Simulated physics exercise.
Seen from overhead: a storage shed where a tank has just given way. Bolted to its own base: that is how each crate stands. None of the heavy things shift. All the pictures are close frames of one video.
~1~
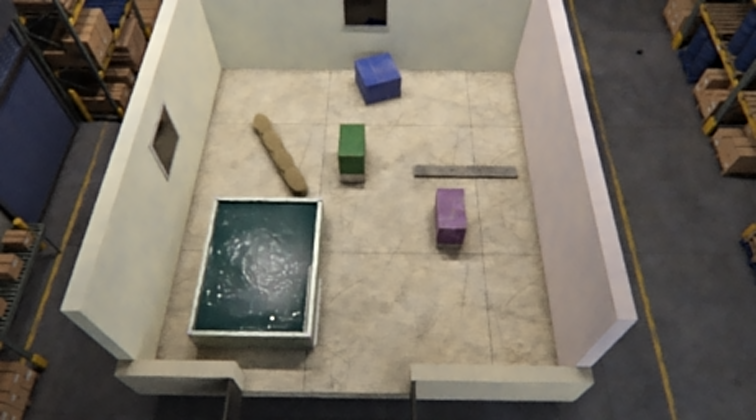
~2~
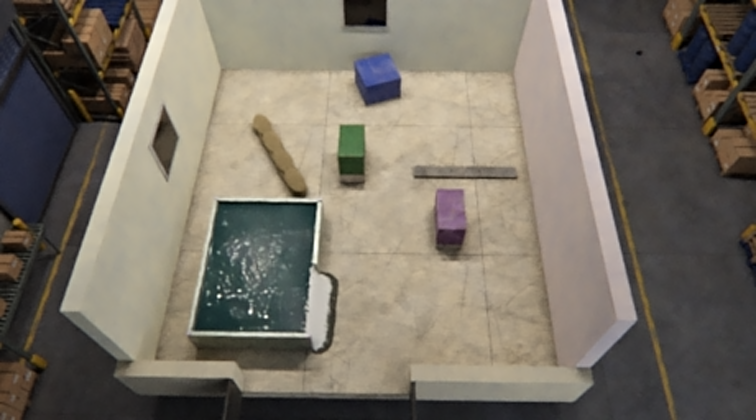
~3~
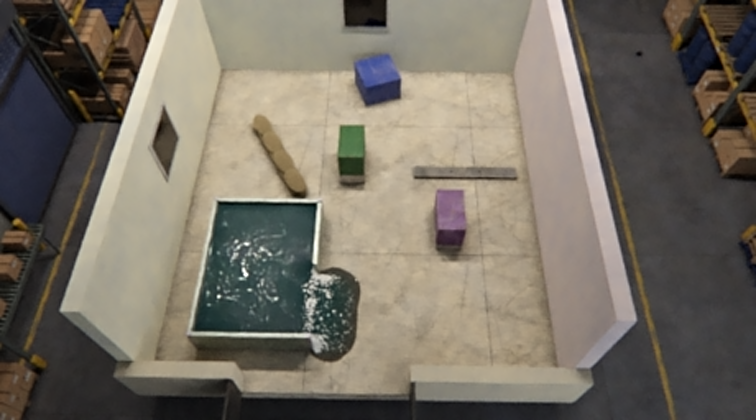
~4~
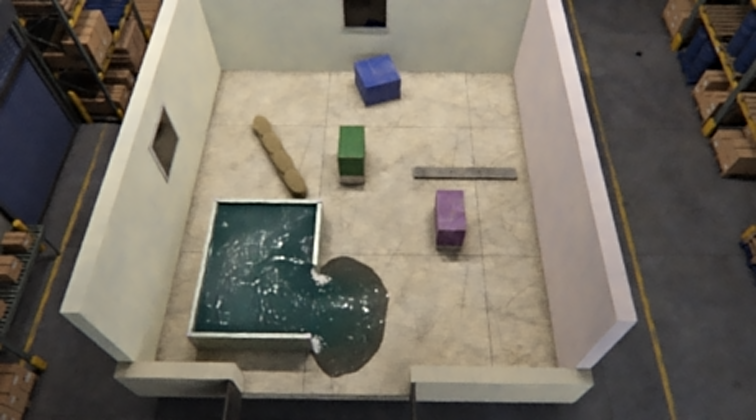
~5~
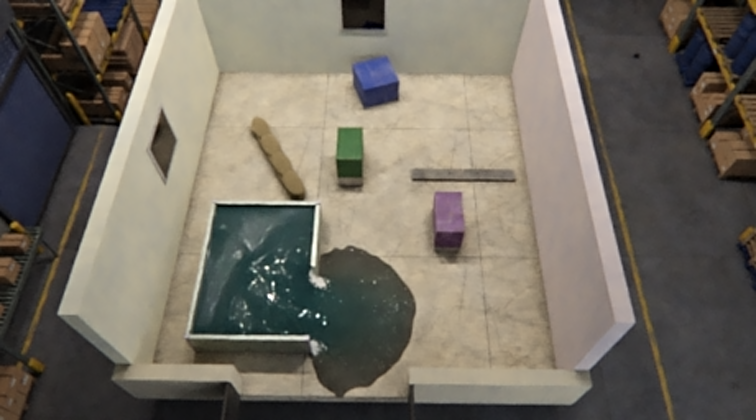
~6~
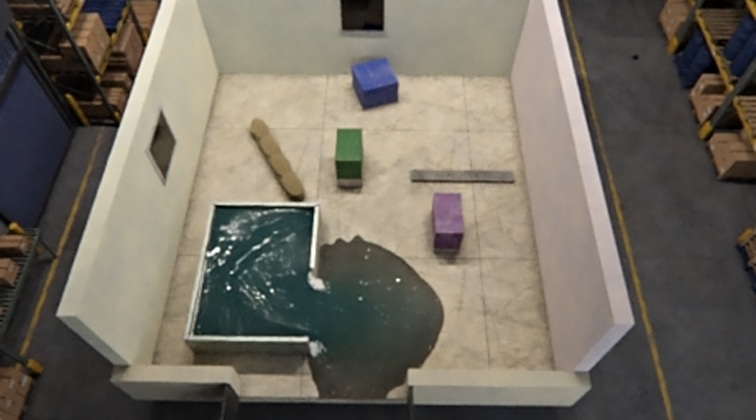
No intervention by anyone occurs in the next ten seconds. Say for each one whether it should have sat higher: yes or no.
Blue crate - yes; green crate - no; purple crate - yes.
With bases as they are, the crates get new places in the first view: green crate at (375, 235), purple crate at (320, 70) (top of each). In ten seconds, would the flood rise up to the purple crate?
Well, the purple one is left untouched in the end.
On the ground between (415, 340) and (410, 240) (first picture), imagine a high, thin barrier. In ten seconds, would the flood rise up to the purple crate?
Purple crate: Left dry.
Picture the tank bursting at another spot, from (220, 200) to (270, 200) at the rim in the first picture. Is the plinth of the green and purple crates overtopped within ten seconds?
First the green crate: It is left alone; then the purple crate: It is left alone.
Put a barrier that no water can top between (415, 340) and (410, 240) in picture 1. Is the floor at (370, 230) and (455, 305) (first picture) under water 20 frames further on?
As listed: Awash, not flooded.
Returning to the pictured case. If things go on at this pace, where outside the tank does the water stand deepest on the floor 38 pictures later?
It will be deepest around (509, 188).
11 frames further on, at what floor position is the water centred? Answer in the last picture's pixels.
Roughly (327, 298) in the last picture.
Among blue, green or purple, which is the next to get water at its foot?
Simply the purple crate.
A moment on, water covers 20 % of the floor; the blue crate not reached, the green crate not reached, the purple crate water round its plinth.
Next, water covers 25 % of the floor; the blue crate not reached, the green crate not reached, the purple crate water round its plinth.
Then, water covers 30 % of the floor; the blue crate not reached, the green crate not reached, the purple crate water round its plinth.
Later, water covers 55 % of the floor; the blue crate not reached, the green crate water round its plinth, the purple crate water round its plinth.
In the end, water covers 70 % of the floor; the blue crate was topped, the green crate stayed above the water, the purple crate was topped.
